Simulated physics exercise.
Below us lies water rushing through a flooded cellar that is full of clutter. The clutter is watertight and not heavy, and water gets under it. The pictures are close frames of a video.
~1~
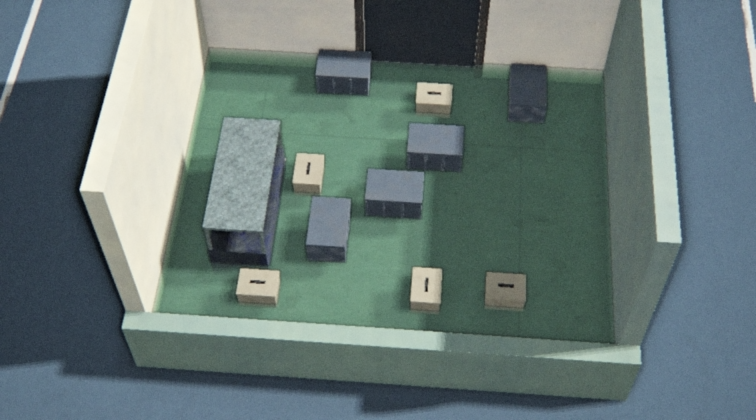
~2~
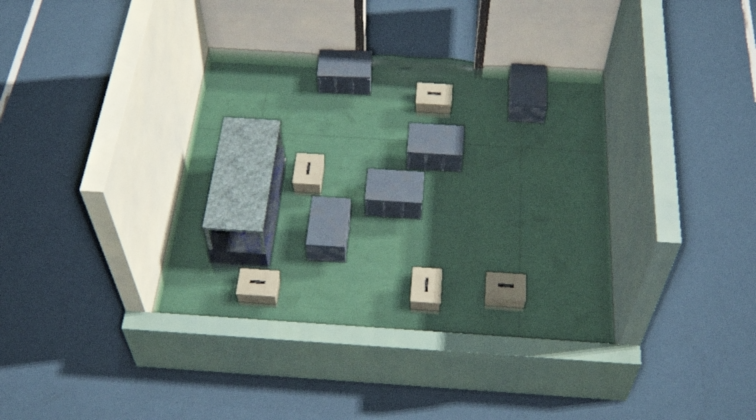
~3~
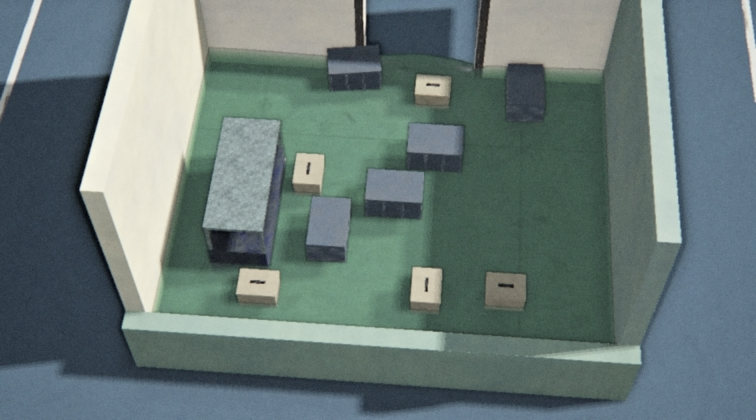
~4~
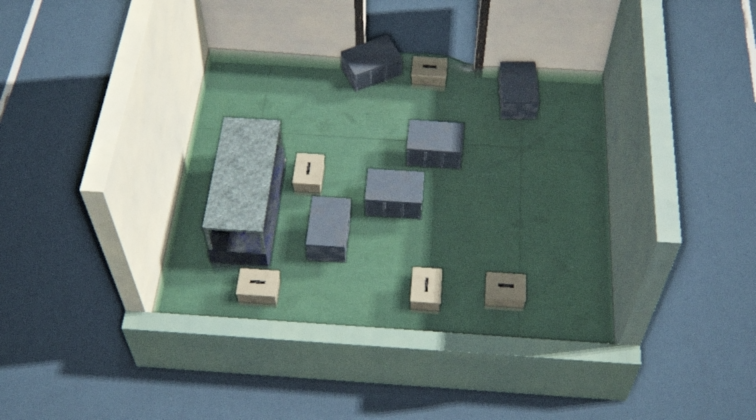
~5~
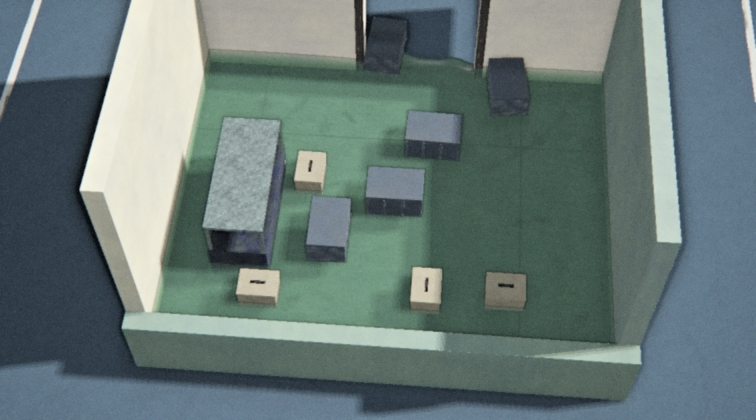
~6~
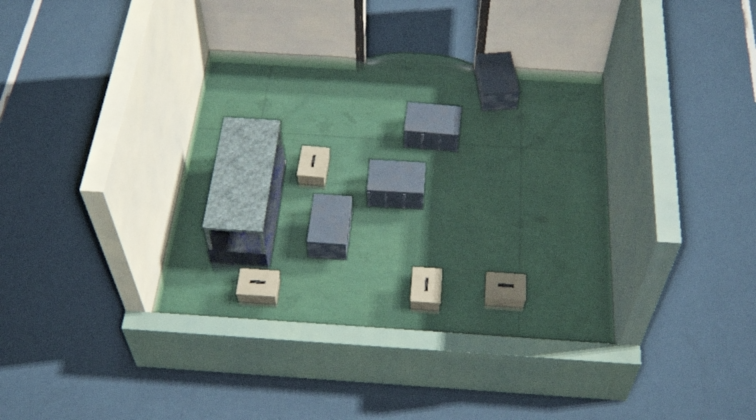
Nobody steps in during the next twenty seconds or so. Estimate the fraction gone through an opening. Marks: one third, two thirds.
That comes to two thirds or more.
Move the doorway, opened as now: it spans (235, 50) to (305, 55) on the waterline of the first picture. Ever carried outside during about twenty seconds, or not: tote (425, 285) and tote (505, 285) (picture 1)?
In that order: Kept in, left behind.
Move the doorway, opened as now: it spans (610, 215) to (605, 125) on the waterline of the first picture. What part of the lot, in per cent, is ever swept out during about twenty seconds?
I make it 70 per cent.
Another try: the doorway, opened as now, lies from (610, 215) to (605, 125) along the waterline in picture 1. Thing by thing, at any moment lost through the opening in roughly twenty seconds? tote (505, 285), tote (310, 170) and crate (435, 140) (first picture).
One after the other: Out, still in, through.
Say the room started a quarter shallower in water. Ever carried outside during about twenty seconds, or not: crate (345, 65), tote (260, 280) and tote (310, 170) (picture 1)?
In that order: Through, left behind, washed out.
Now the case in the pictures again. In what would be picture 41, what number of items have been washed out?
I count 6.
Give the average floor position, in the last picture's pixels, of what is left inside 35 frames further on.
Near (408, 182).
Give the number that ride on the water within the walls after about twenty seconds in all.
The number is 3.
A moment on, 2 of 10 are out; 8 afloat.
Next, 5 of 10 are out; 5 afloat.
Later, 6 of 10 are out; 4 afloat.
In the end, 7 of 10 are out; 3 afloat.
